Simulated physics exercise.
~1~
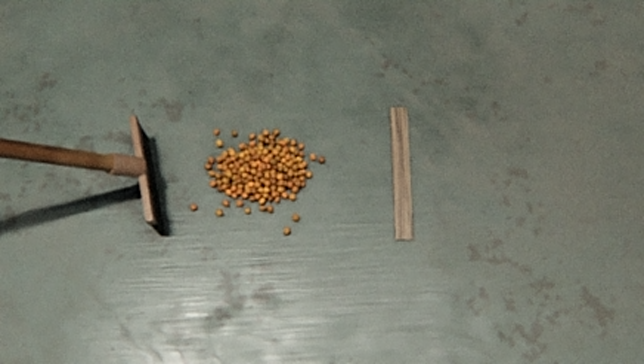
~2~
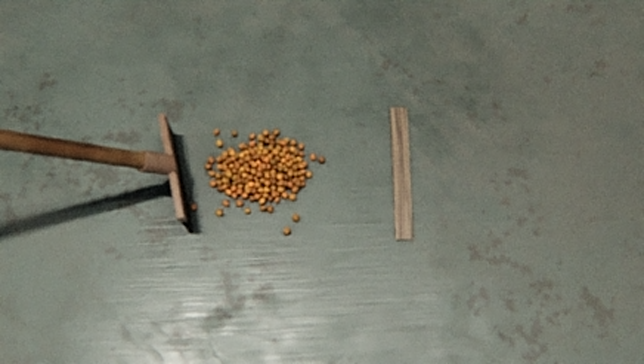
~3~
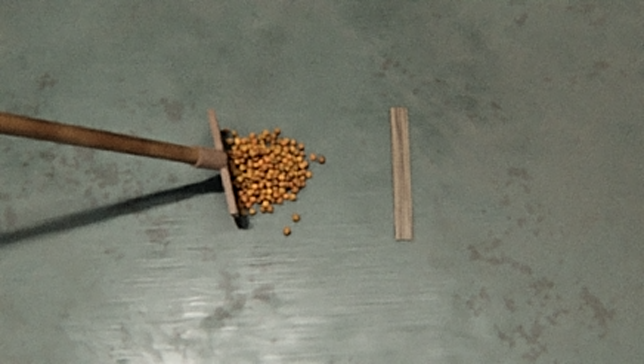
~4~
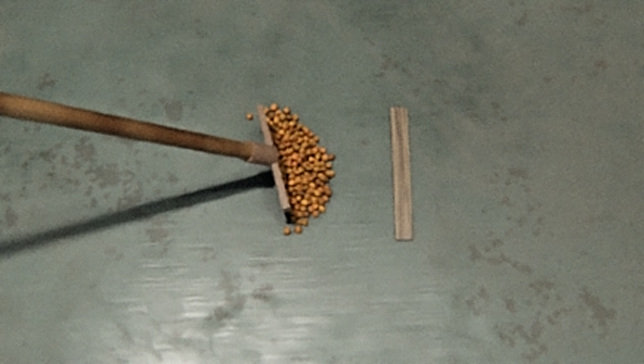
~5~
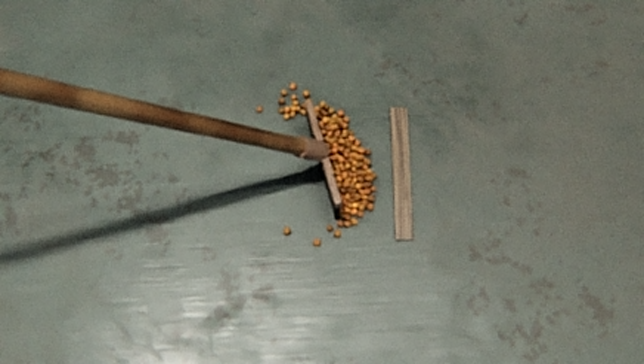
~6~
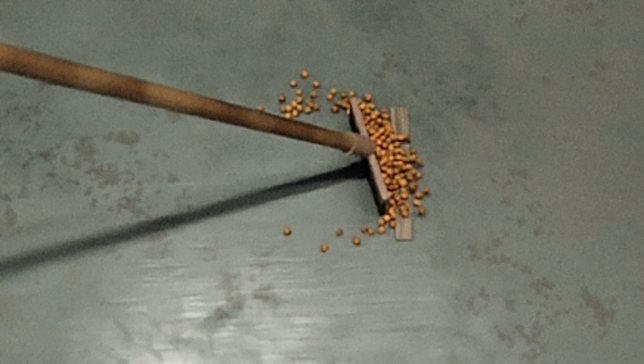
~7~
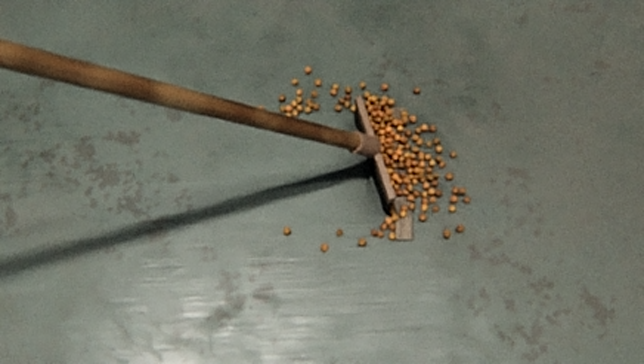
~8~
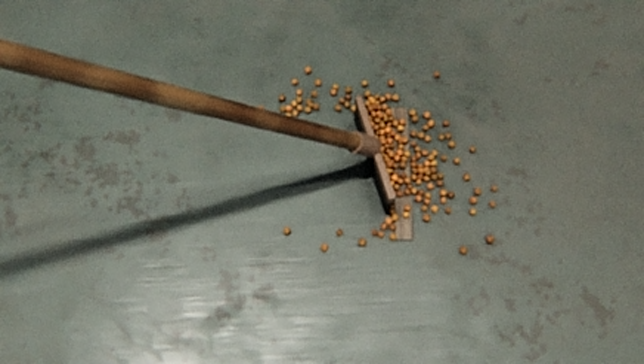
A heap of golden-brown roasted chickpeas lies on a mottled grey-green floor, seen from above by a still camera. A wooden squeegee with a long handle reaches in from the left, its blade upright, while a narrow, pale brown strip lies fixed to the right of the heap. The blade slides right, meets the chickpeas and pushes them into a tall band, some slipping around its ends. The band reaches the strip and spills over it as the blade slows and stops there. Chickpeas end up crowded over the strip, scattered beyond it to the right, and strewn behind the blade.
